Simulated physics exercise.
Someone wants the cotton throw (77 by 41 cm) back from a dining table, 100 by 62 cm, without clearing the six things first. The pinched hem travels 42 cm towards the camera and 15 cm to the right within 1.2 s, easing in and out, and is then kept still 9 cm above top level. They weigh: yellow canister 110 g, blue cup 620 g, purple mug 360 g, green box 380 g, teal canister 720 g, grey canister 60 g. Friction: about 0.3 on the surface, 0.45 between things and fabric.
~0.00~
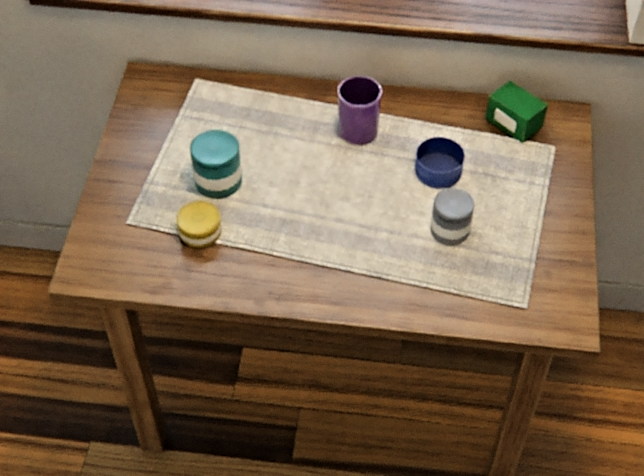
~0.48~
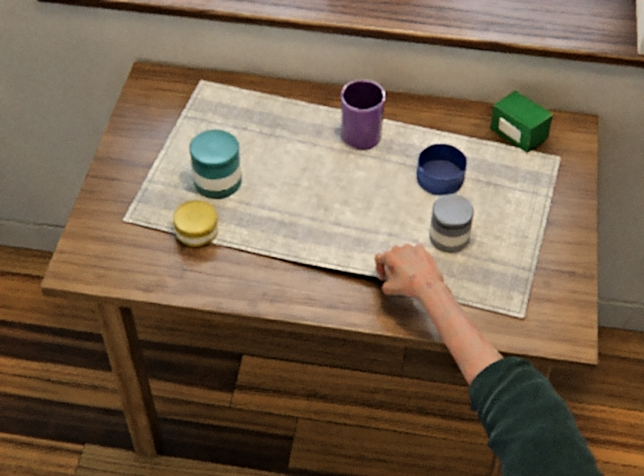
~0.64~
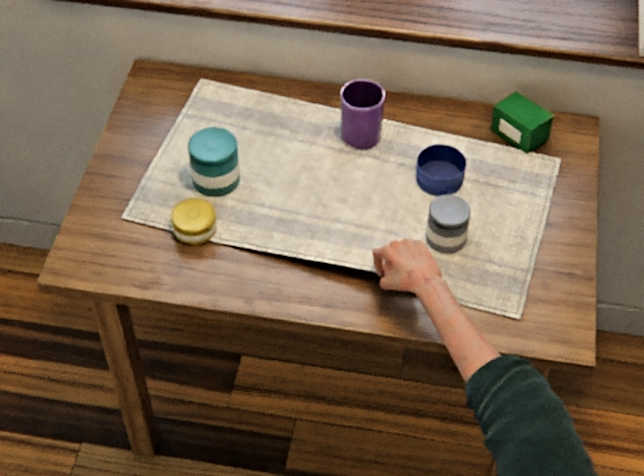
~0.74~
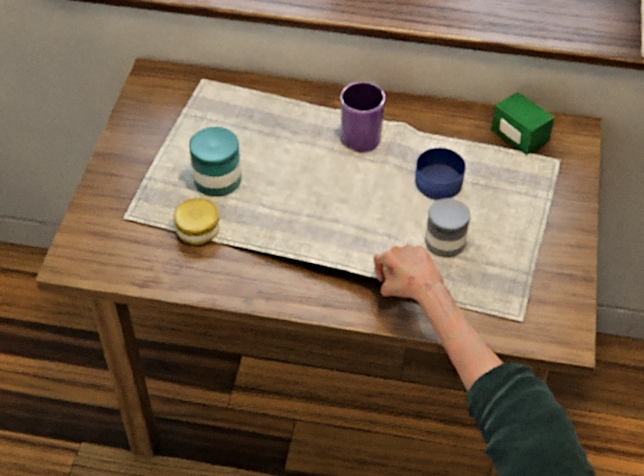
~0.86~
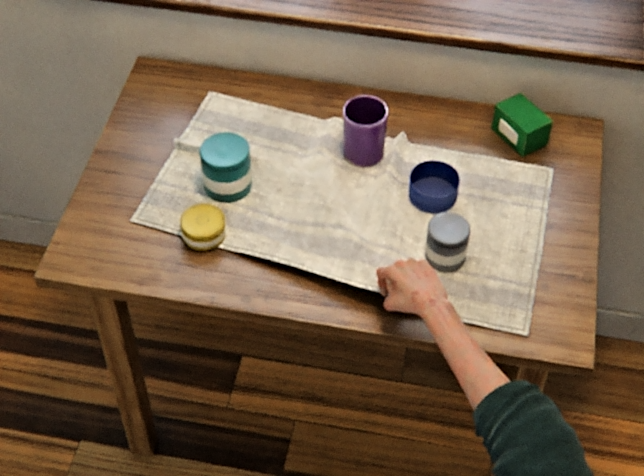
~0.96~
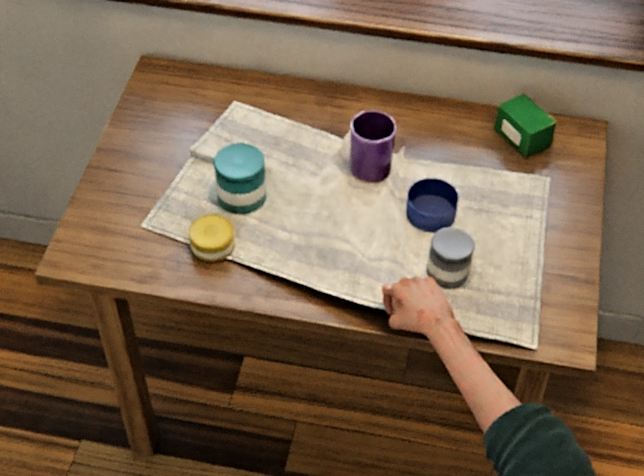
Cloth on a wooden table being pulled forward by a hand, wrinkling and carrying canisters, cup and mug past a still green box.
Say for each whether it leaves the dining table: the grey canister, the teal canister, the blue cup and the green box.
The grey canister falls off, the teal canister goes over the edge, the blue cup goes over the edge, the green box keeps to the top.
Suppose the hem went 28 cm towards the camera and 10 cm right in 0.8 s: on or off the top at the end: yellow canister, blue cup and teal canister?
In that case: Yellow canister falls off, blue cup stays on, teal canister stays up.
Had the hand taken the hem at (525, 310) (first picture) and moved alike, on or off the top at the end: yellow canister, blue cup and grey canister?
Then: Yellow canister drops off, blue cup goes over, grey canister goes over.
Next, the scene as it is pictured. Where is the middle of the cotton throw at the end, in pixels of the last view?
Near (411, 392).
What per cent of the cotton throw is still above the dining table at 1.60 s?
Some 35 per cent of it.
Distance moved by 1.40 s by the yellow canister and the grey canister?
About: Yellow canister 30 cm, grey canister 30 cm.
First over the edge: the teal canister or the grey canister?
First goes the grey one.
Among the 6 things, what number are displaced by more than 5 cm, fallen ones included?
5 of them.
After 1.2 s, 85 % of the cotton throw is still over the top; blue cup 22 cm off its start, grey canister 19 cm off its start, teal canister 18 cm off its start.
After 1.4 s, 65 % of the cotton throw is still over the top; blue cup 35 cm off its start, grey canister 32 cm off its start, teal canister 30 cm off its start.
After 1.6 s, 35 % of the cotton throw is still over the top; blue cup 46 cm off its start at (470, 389), grey canister over the edge, teal canister 39 cm off its start at (295, 293).
After 1.8 s, 20 % of the cotton throw is still over the top; blue cup over the edge, grey canister over the edge, teal canister over the edge.
After 3.4 s, 20 % of the cotton throw is still over the top; blue cup over the edge, teal canister over the edge, grey canister over the edge, green box 1 cm off its start at (527, 113).
